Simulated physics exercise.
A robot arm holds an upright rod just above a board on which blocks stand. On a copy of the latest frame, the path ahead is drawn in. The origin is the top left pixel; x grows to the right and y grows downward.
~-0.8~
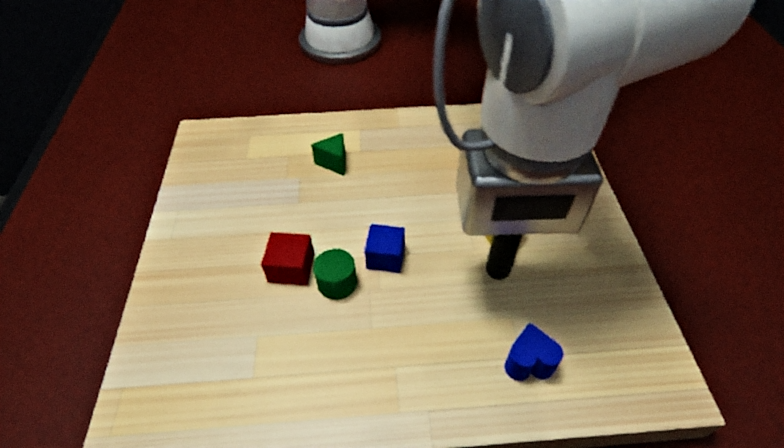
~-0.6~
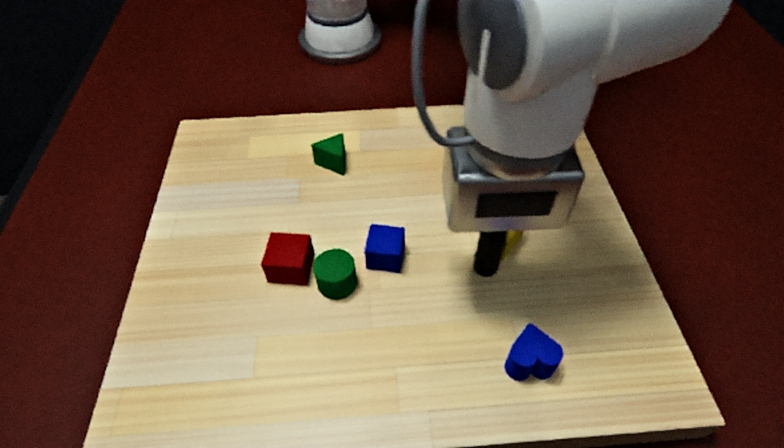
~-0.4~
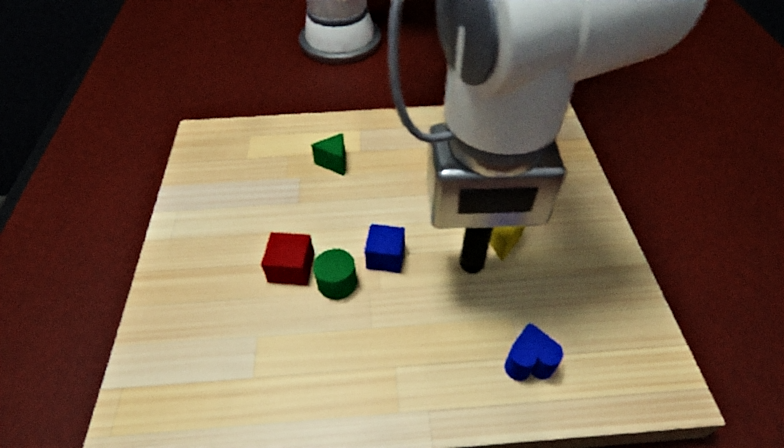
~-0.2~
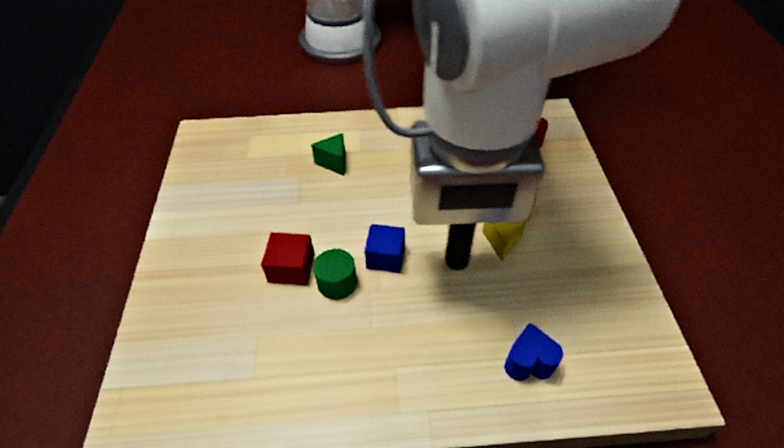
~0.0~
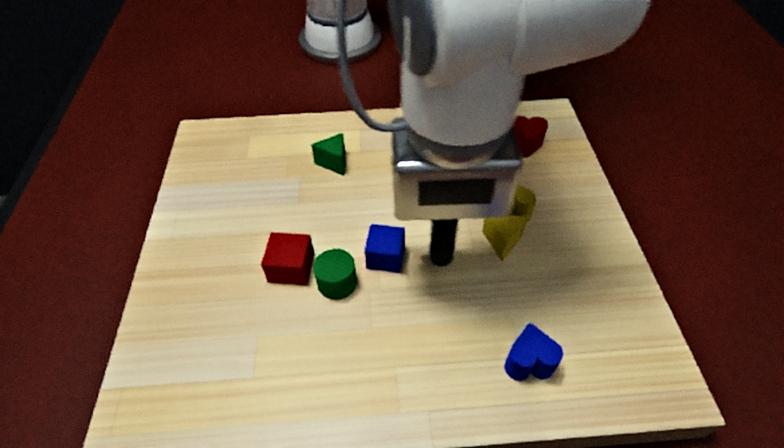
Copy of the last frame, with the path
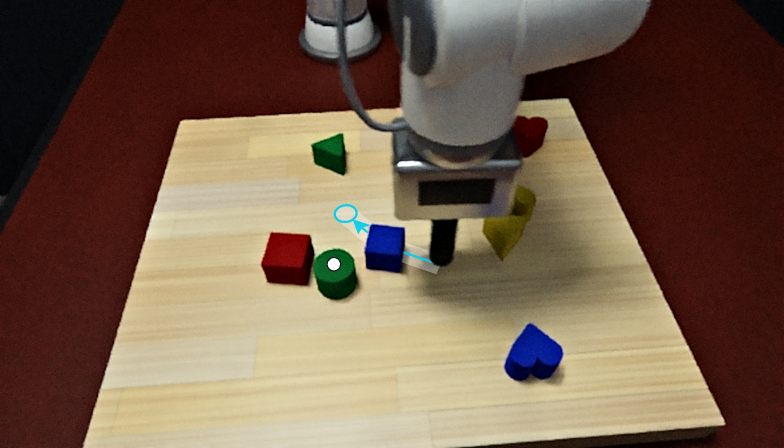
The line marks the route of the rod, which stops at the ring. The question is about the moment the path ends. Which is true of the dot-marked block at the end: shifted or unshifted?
That one stays where it is.
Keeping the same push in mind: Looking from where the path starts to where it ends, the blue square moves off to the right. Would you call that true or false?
False.
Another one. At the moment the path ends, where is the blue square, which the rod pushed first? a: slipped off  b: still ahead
That would be a.
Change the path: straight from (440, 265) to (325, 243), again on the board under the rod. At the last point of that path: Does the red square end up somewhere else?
My answer is yes.
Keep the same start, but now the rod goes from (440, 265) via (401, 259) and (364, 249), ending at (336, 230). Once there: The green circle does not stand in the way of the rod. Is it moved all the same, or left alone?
It sits in its place.
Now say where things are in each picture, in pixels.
In the first frame, rod tip (498, 270); block tops, green circle (334, 264); blue square (385, 238).
In the second frame, rod (485, 268); blocks unchanged.
In the third frame, rod (472, 265); blocks unchanged.
In the fourth frame, rod (457, 261); blocks unchanged.
In the fifth frame, rod (441, 258); green circle (334, 264); blue square (385, 238).
Path on the board, from (440, 265) by way of (386, 244) to (346, 214); the dot is on the green circle.
On the path given first. One third of the way, rod (403, 245); blue square (373, 238), turned 15° anticlockwise.
Two thirds of the way, rod (370, 227); blue square (353, 236), turned 60° anticlockwise.
At the end, rod (345, 206); green circle in place; blue square (353, 236), turned 60° anticlockwise.
